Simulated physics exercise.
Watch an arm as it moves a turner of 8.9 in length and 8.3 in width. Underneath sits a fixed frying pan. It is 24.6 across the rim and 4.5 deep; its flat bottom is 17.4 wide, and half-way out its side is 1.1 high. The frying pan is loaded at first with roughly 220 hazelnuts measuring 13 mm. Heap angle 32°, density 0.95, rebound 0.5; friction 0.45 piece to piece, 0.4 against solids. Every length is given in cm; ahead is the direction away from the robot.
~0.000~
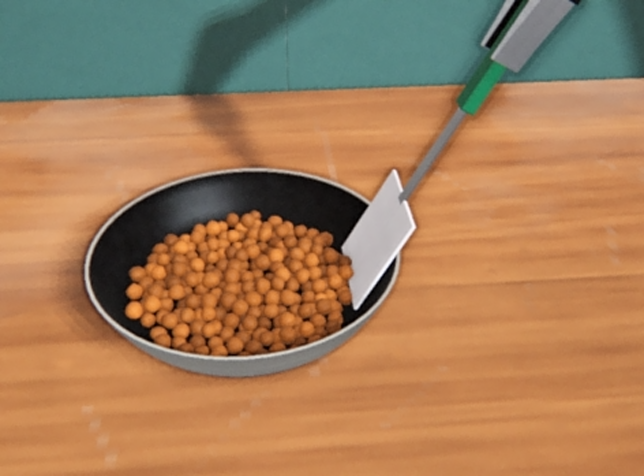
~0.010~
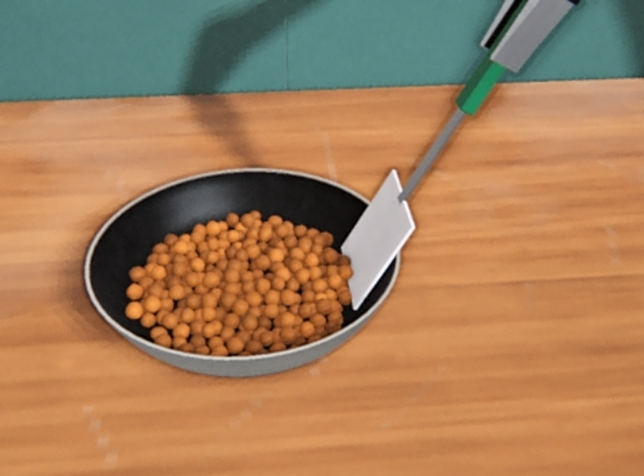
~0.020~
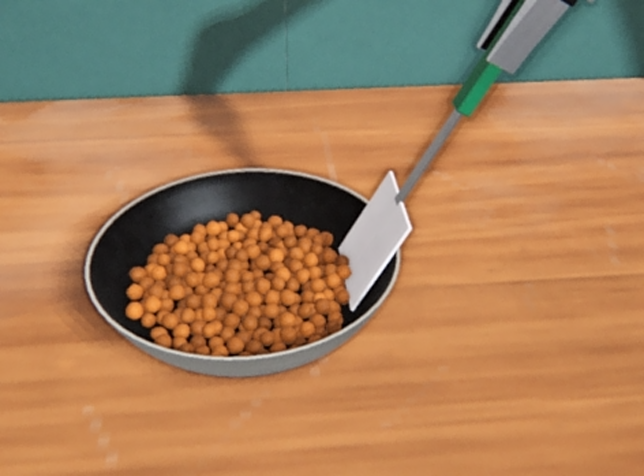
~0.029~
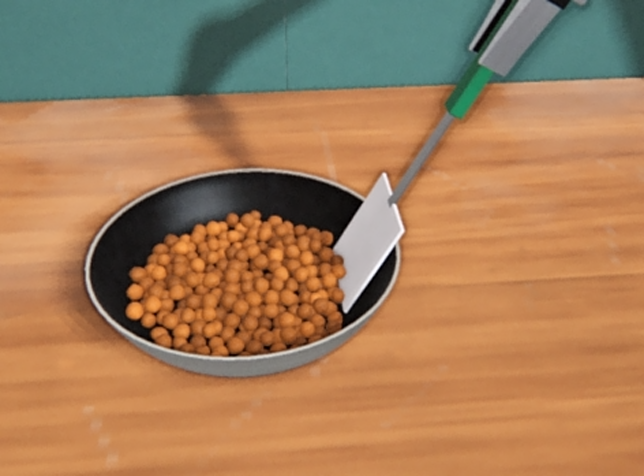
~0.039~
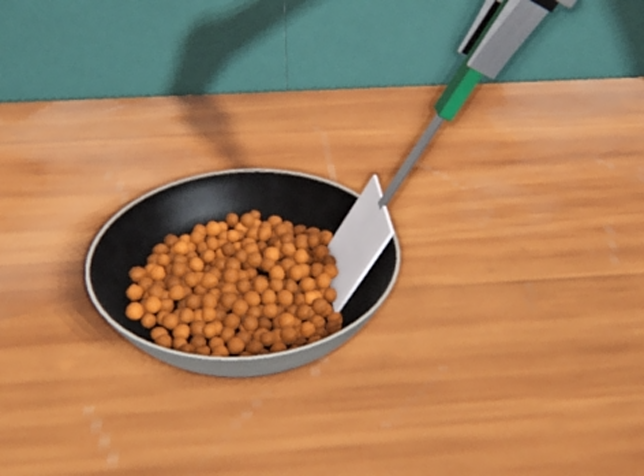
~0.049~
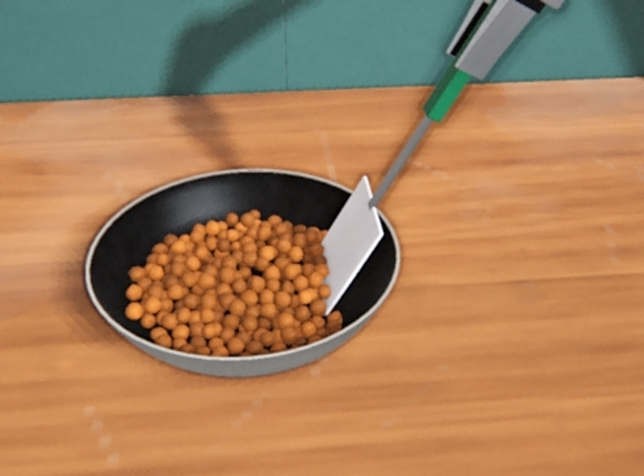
A robot arm slides a turner slowly left against the hazelnuts in a black frying pan.
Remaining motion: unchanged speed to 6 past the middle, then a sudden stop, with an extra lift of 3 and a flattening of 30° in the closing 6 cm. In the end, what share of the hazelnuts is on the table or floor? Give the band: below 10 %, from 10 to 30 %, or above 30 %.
Band: Below 10 %.
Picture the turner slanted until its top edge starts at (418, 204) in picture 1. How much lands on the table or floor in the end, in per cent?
About 5 per cent.
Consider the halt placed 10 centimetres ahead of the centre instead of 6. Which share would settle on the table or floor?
Then around 30 per cent.
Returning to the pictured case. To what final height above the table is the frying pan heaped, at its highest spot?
About 5.0 cm above the table.
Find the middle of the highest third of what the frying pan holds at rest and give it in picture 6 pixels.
Roughly (145, 281).
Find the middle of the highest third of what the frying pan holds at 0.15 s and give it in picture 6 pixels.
It is centred at about (204, 275).
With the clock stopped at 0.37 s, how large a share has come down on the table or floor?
Roughly 5 percent.
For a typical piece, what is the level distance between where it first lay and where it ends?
Level distance of roughly 3 cm.
After 0.10 s, sloping 62°, highest piece 4 above the table; 220 in the frying pan.
After 0.15 s, sloping 51°, highest piece 5 above the table; 220 in the frying pan.
After 0.37 s, sloping 32°, highest piece 5 above the table; 212 in the frying pan, 6 on the table or floor, 2 on the blade or in flight.
After 1.42 s, sloping 32°, highest piece 5 above the table; 212 in the frying pan, 8 on the table or floor.
In the end, 212 in the frying pan, 8 on the table or floor. That is 4 % on the table or floor.
